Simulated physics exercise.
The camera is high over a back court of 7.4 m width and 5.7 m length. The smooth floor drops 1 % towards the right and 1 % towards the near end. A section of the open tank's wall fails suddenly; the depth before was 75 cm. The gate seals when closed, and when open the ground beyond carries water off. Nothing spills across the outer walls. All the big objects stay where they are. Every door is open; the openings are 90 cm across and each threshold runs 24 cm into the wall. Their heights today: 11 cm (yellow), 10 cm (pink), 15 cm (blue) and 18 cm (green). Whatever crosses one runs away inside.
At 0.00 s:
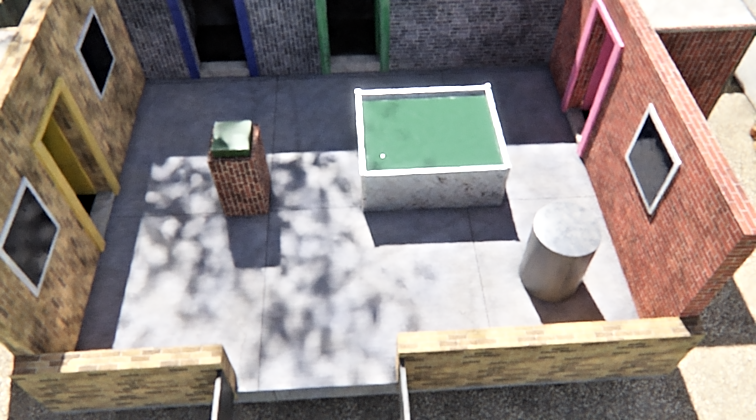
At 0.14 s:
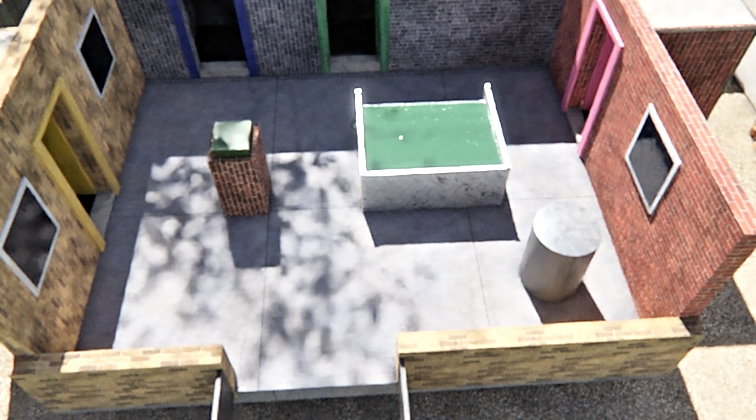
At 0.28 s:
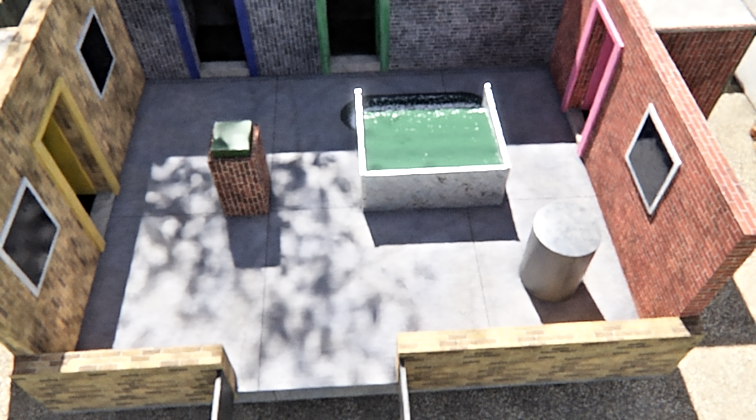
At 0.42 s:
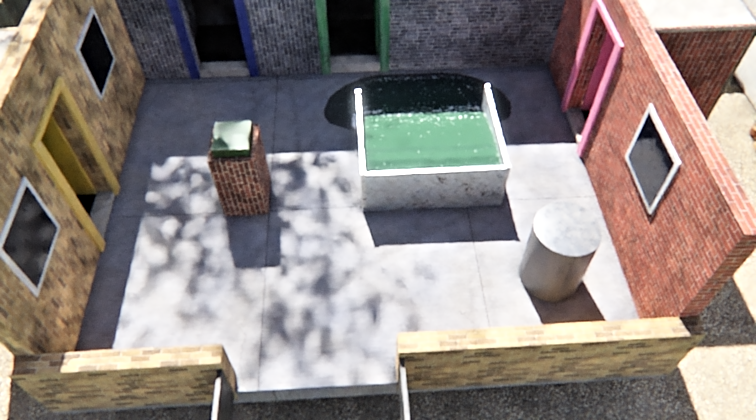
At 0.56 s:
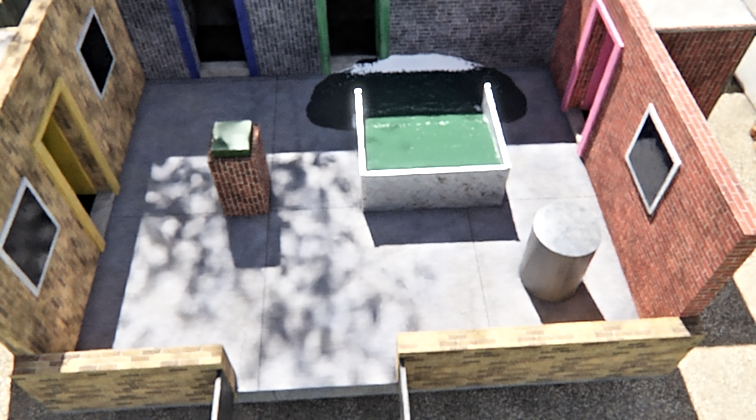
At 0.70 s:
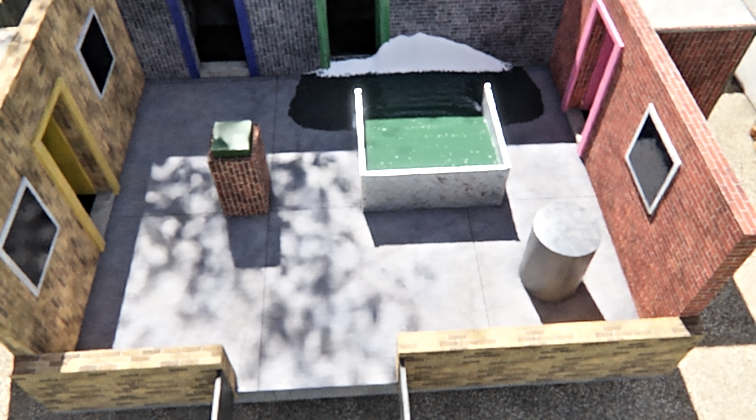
Green water pouring out through the open far side of a pale tank, spreading dark across the grey floor of a walled court.
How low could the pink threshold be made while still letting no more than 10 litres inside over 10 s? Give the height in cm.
Some 16 cm above the ground.
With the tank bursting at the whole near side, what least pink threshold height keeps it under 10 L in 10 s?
Some 8.0 cm.
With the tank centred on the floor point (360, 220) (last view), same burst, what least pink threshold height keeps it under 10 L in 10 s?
Then roughly 12.5 cm.
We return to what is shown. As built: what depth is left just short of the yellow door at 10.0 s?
Some 1.5 cm.
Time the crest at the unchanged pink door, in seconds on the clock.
At about 2.8 s.
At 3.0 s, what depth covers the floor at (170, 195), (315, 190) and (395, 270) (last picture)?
Roughly 2, 0 and 0 cm, in turn.
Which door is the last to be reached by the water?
The yellow one.
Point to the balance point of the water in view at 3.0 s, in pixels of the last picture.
Near (409, 124).
After 1.4 s water covers 15 % of the floor, deepest (50 cm) near (414, 74); it has not reached the pink door.
After 3.0 s water covers 50 % of the floor, deepest (30 cm) near (542, 75); 17 cm at the pink door, 14 litres in over its 10 cm threshold.
After 10.0 s water covers 95 % of the floor, deepest (10 cm) near (126, 379); 7 cm at the pink door, 43 litres in over its 10 cm threshold.
At the pink door as built, the water arrived by 1.7 s and peaked near 17 cm at 2.8 s.
With a threshold of 13.5 cm, 19 litres would have come in within the 10 s; with 18 cm, 5 litres. So under 10 litres takes about 16 cm.
